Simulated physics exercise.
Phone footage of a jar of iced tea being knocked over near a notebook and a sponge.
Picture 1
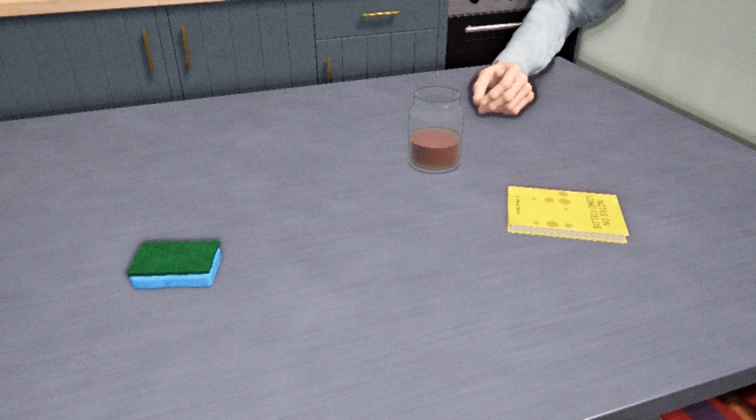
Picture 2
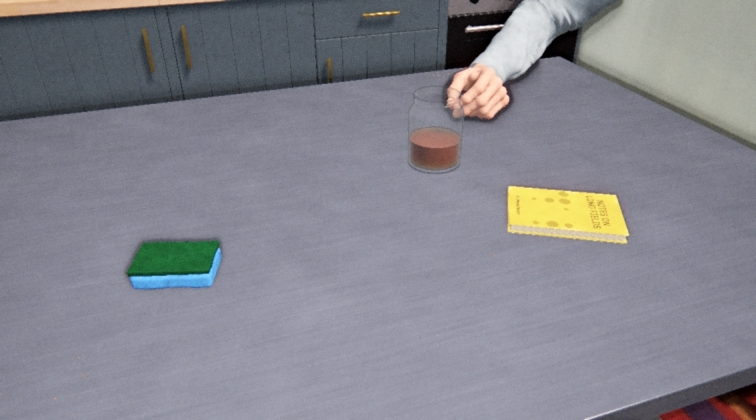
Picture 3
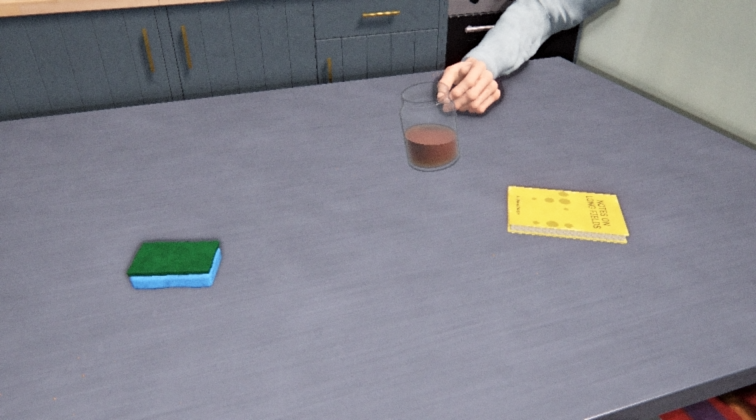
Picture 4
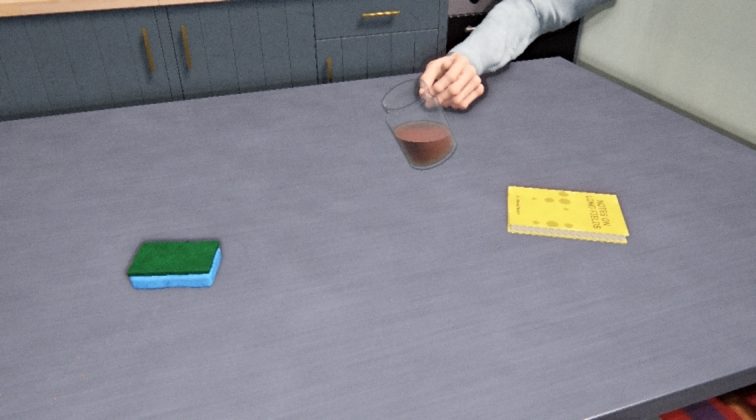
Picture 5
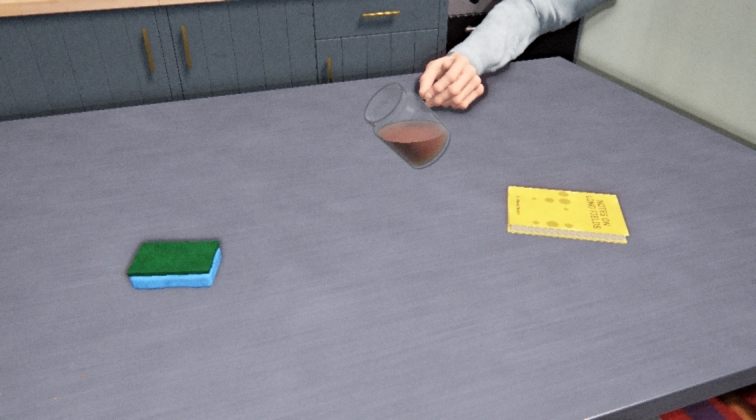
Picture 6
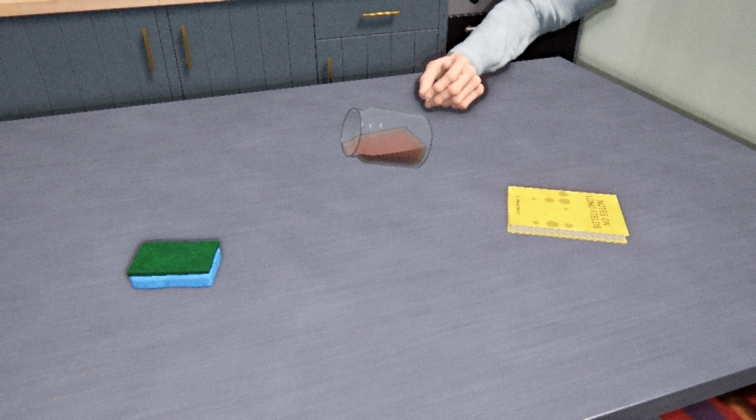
A hand reaching to a jar of brown liquid and pushing it over leftward on a table with a sponge and yellow notebook.
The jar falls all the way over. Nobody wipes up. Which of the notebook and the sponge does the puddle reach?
Notebook comes out dry, sponge becomes wet.
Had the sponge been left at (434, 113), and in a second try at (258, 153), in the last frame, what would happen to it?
In case one it keeps clear of the spill, and in case two it is hit by the spill.
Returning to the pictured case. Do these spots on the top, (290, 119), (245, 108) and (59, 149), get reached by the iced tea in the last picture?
Spot one ends up out of the spill, spot two out of the spill, spot three out of the spill.
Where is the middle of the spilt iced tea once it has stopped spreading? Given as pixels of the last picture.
The centre comes to rest around (166, 213).
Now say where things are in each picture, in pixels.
In the first picture, it stands upright; jar (436, 127) about a third full; notebook (565, 209); sponge (175, 255).
The second picture shows pushed off balance; jar about a third full, surface at (435, 137).
The third picture shows pushed off balance; jar (429, 124) about a third full; sponge (175, 255).
The fourth picture shows pushed off balance; jar (418, 122) tipped 25°; notebook (565, 209).
In the fifth picture, it is falling; jar (405, 124) tipped 40°.
In the sixth picture, it is falling; jar (383, 137) tipped 75°; notebook (565, 209); sponge (175, 255).
Shortly, the puddle covers about as much as a plate; the notebook is still dry; the sponge is still dry.
Then, the puddle covers about as much as a tray; the notebook is still dry; the sponge is soaking at its edge.
At the finish, the puddle covers about as much as a tray; the notebook is still dry; the sponge is soaking at its edge.
